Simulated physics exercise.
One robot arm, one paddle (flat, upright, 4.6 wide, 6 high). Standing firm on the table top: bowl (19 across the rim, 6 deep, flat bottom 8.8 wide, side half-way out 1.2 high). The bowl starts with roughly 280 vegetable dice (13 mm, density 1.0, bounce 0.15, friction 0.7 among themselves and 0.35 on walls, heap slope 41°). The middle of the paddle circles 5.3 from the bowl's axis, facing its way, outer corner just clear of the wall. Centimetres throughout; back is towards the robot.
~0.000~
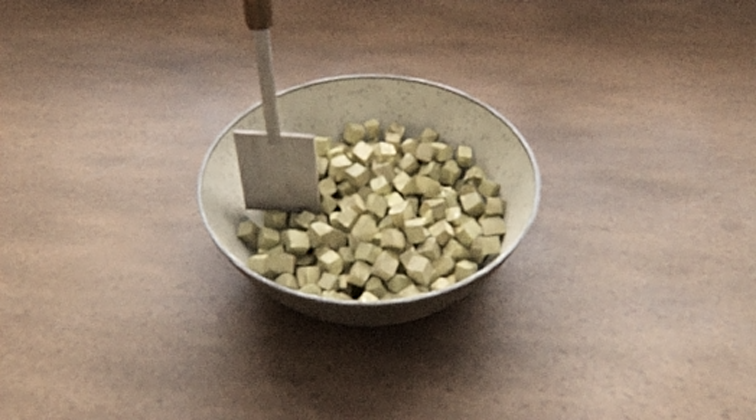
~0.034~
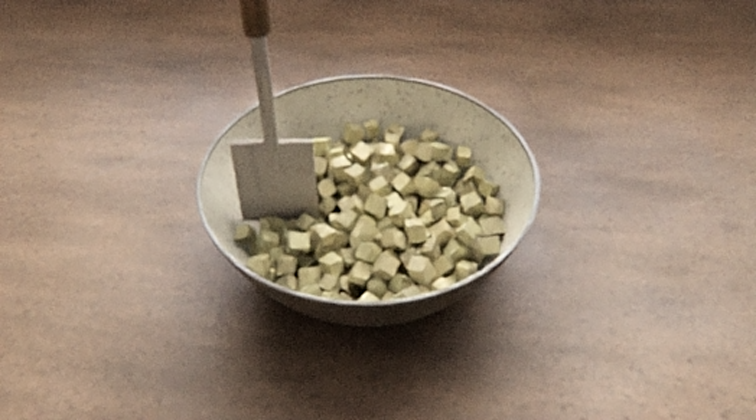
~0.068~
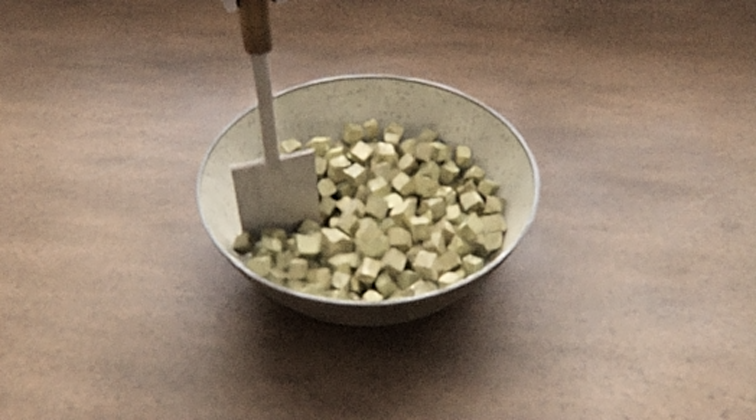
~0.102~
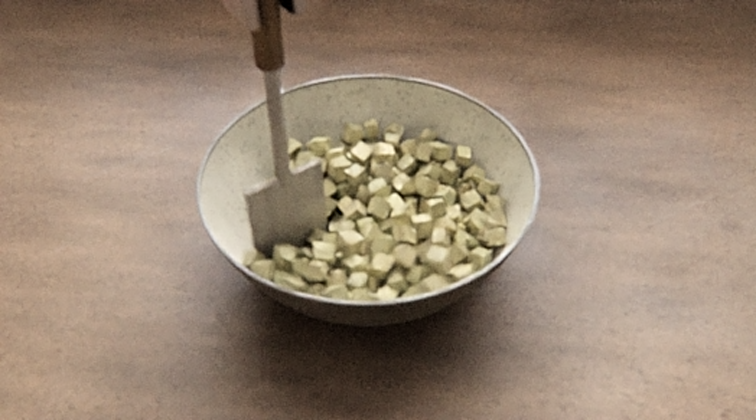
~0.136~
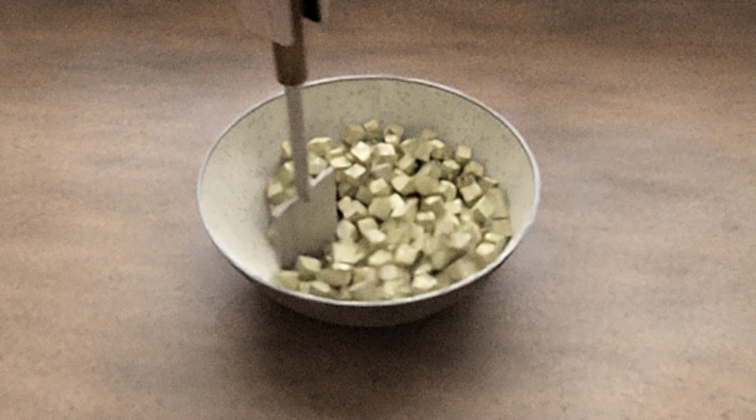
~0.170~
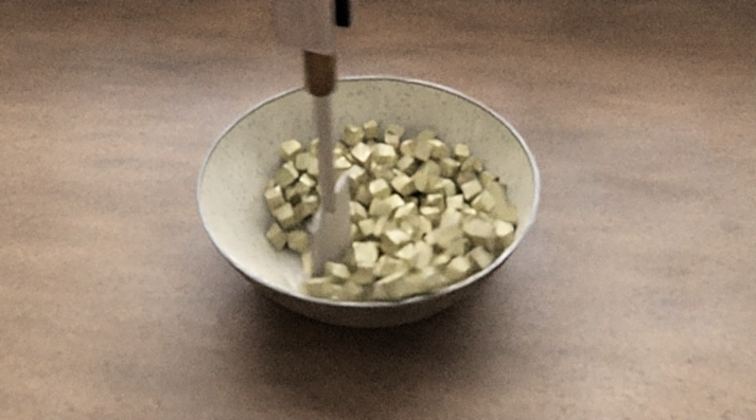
Robot arm sweeping a flat paddle along the left side of a speckled bowl, turning it edge-on and pushing pale vegetable dice.
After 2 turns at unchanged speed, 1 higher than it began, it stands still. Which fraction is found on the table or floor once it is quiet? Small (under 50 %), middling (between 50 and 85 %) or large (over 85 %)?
A small share, under 50 %, ends on the table or floor.
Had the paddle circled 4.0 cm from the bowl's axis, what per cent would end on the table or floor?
Then about 40 per cent.
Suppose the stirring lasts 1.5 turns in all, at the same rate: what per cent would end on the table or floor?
It would be near 35 per cent.
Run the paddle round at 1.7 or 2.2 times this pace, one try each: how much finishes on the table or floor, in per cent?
About 60 and 65 per cent.
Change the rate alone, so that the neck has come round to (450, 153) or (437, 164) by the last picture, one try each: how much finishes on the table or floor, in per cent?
About 55 and 60 per cent.
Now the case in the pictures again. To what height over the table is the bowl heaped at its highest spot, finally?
Roughly 6.0 cm.
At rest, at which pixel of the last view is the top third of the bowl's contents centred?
At about (312, 259).
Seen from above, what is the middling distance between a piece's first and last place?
Roughly 9 cm.
After 0.67 s, 329° round, highest piece 8 above the table; 226 in the bowl, 49 on the table or floor, 6 in flight or on the tool.
After 1.18 s, 223° round, highest piece 8 above the table; 186 in the bowl, 90 on the table or floor, 5 in flight or on the tool.
After 1.63 s, 0° round, highest piece 6 above the table; 174 in the bowl, 107 on the table or floor.
After 2.33 s, 0° round, highest piece 6 above the table; 174 in the bowl, 107 on the table or floor.
In the end, 174 in the bowl, 107 on the table or floor. That is 38 % on the table or floor.
